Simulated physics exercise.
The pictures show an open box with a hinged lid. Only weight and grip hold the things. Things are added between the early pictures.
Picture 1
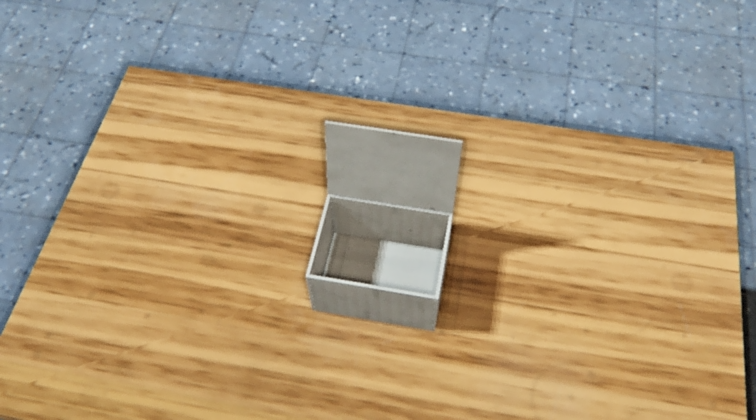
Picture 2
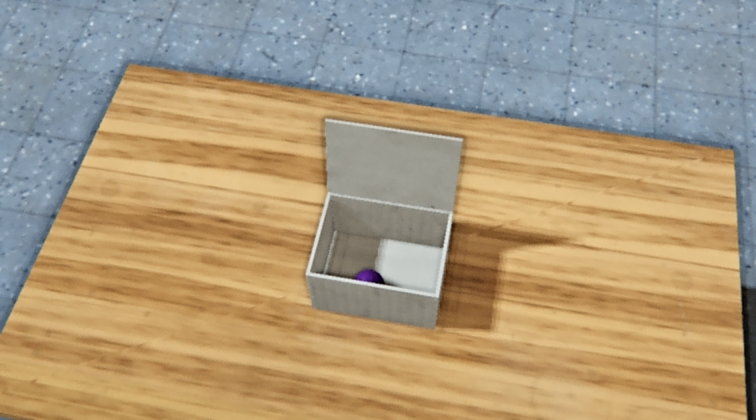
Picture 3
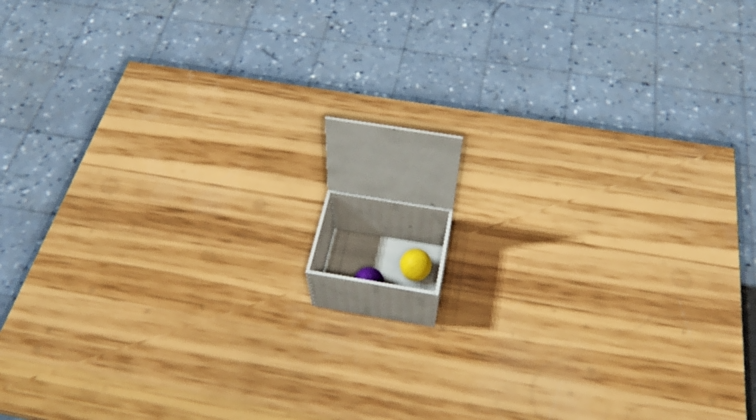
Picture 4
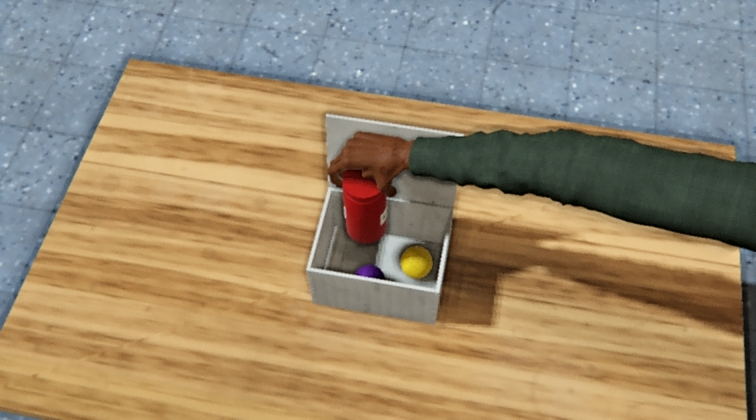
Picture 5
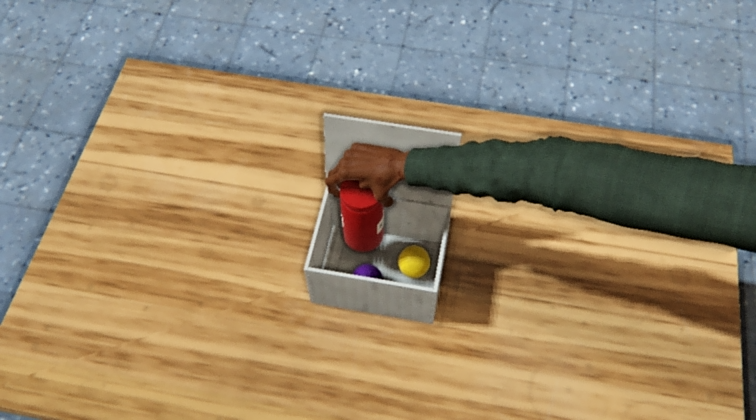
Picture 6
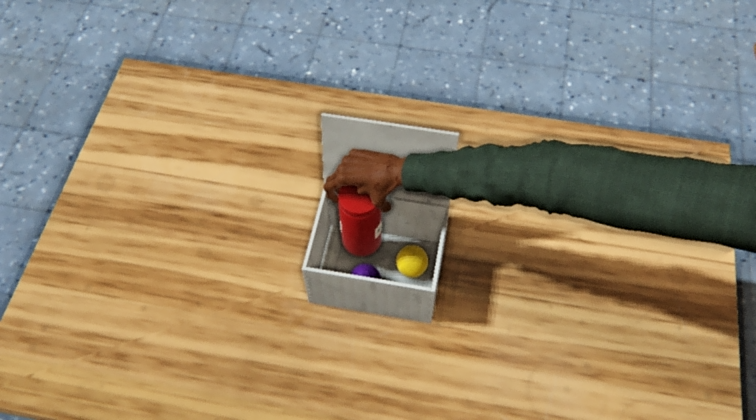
A hand in a dark green sleeve reaches in from the right and lowers a red jar into the left side of an open, light grey box on a wooden table, seen from above over a speckled blue-grey floor. Before that, a purple ball appears at the box's front, then a yellow ball at its right. The hand keeps holding the jar, while the view shifts very slightly.
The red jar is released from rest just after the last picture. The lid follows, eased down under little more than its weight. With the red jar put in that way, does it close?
The lid stays ajar.
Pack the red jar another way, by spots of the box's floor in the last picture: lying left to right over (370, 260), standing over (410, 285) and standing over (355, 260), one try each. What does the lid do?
In the first case it closes; in the second case it is held up; in the third case it stays ajar.
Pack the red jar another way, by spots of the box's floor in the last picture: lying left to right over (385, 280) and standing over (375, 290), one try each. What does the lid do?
In the first case it shuts flat; in the second case it shuts flat.
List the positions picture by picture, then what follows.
In the first frame, the last thing is not in view yet.
In the second frame, the last thing is not in view yet.
In the third frame, the last thing is not in view yet.
In the fourth frame, on its way; red jar (365, 204).
In the fifth frame, on its way; red jar (363, 213).
In the sixth frame, put in, still held; red jar (361, 218).
Then, 0.20 s on from there, red jar shifted about its own width near (361, 231).
Then, 1.20 s on from there, lid starting down; red jar shifted about its own width near (362, 235).
Then, 1.40 s on from there, lid 73° above the rim; red jar shifted about its own width near (362, 235).
Then, 1.60 s on from there, lid 56° above the rim; red jar shifted about its own width near (362, 235).
In the end, lid 48° above the rim; moved from the start, red jar; the other 2 unmoved. At the end, from the last picture's camera, red jar near (362, 235).
